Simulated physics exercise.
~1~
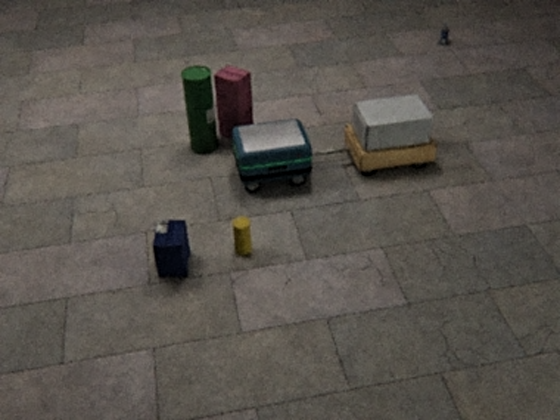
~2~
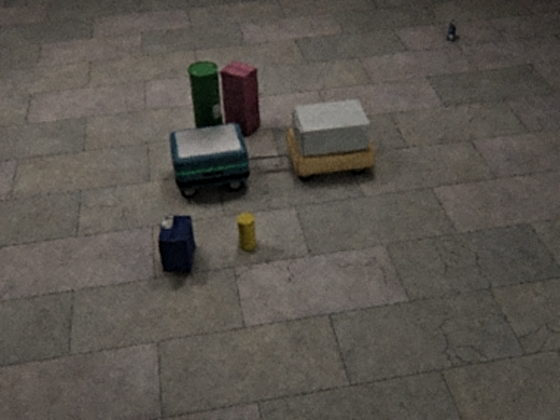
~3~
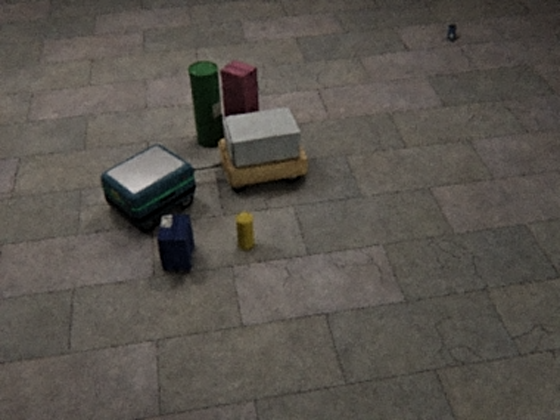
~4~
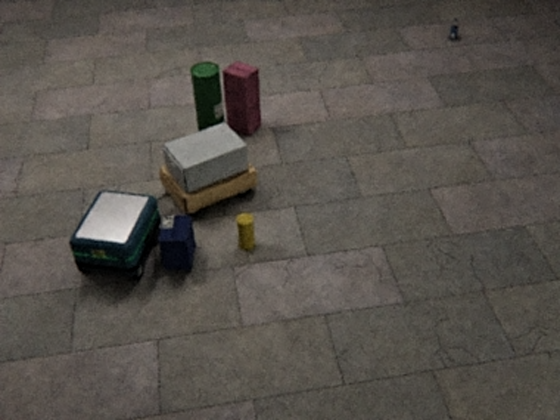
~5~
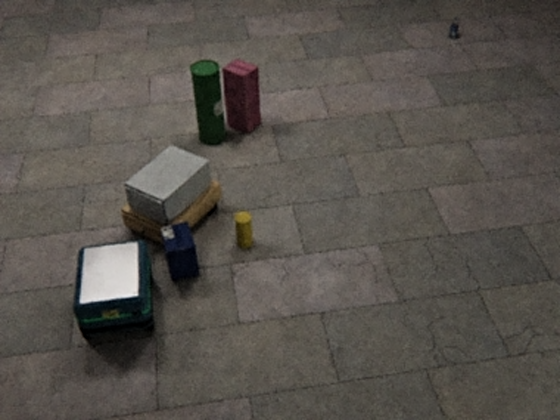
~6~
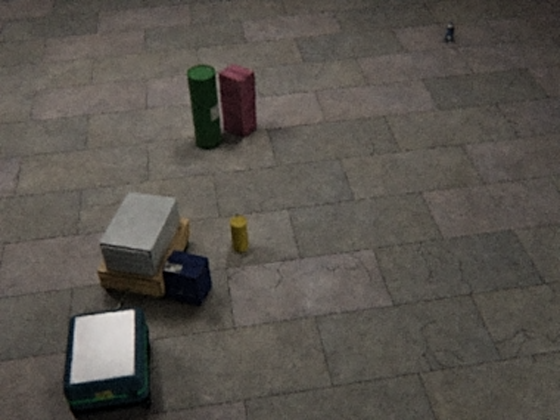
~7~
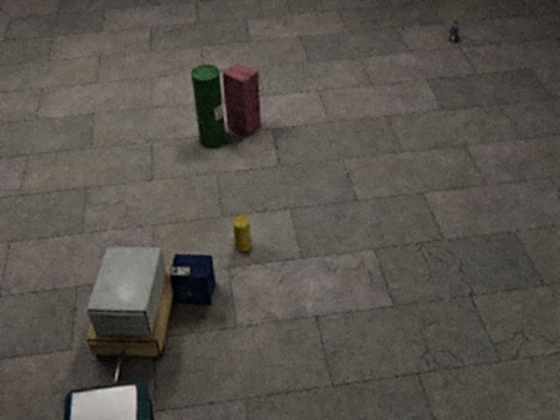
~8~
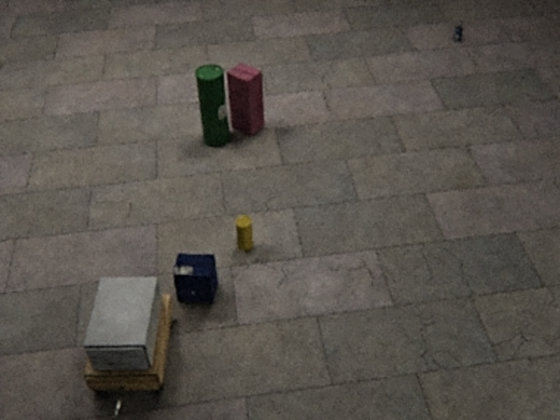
A green tug curves past a blue box, and its trailing cart shoves the box aside.
